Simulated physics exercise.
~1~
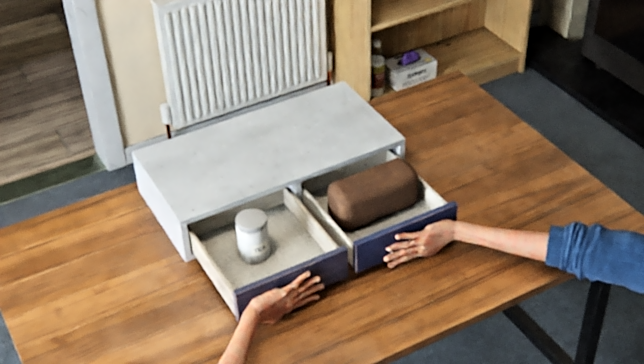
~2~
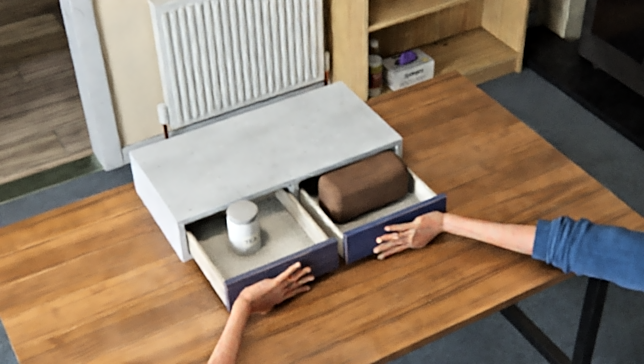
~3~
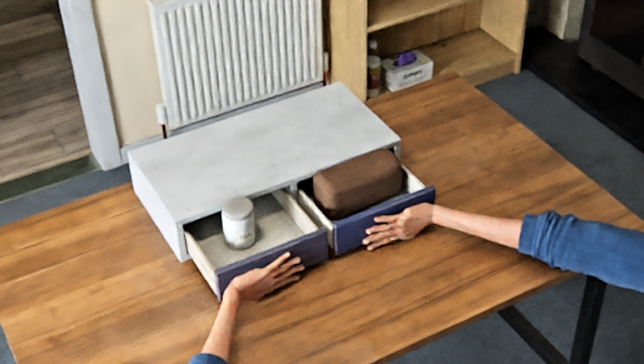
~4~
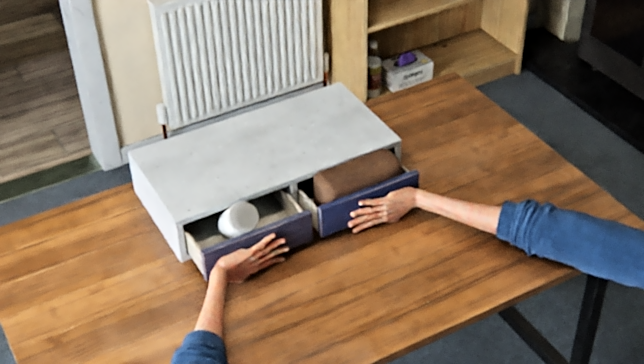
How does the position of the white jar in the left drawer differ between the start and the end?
At the start the white jar stands upright in the left drawer, but by the end it is leaning over.
Two hands, one reaching from below and the other from the right in a blue sleeve, rest on the dark blue fronts of two open drawers in a pale grey chest on a wooden table, seen from above. A white jar stands in the left drawer and a brown loaf lies in the right one, with a white radiator behind. The hands push both drawers steadily inward, carrying the jar and loaf toward the chest. As the drawers go further in, the jar tips and leans. Both drawers jam and end still partly open.
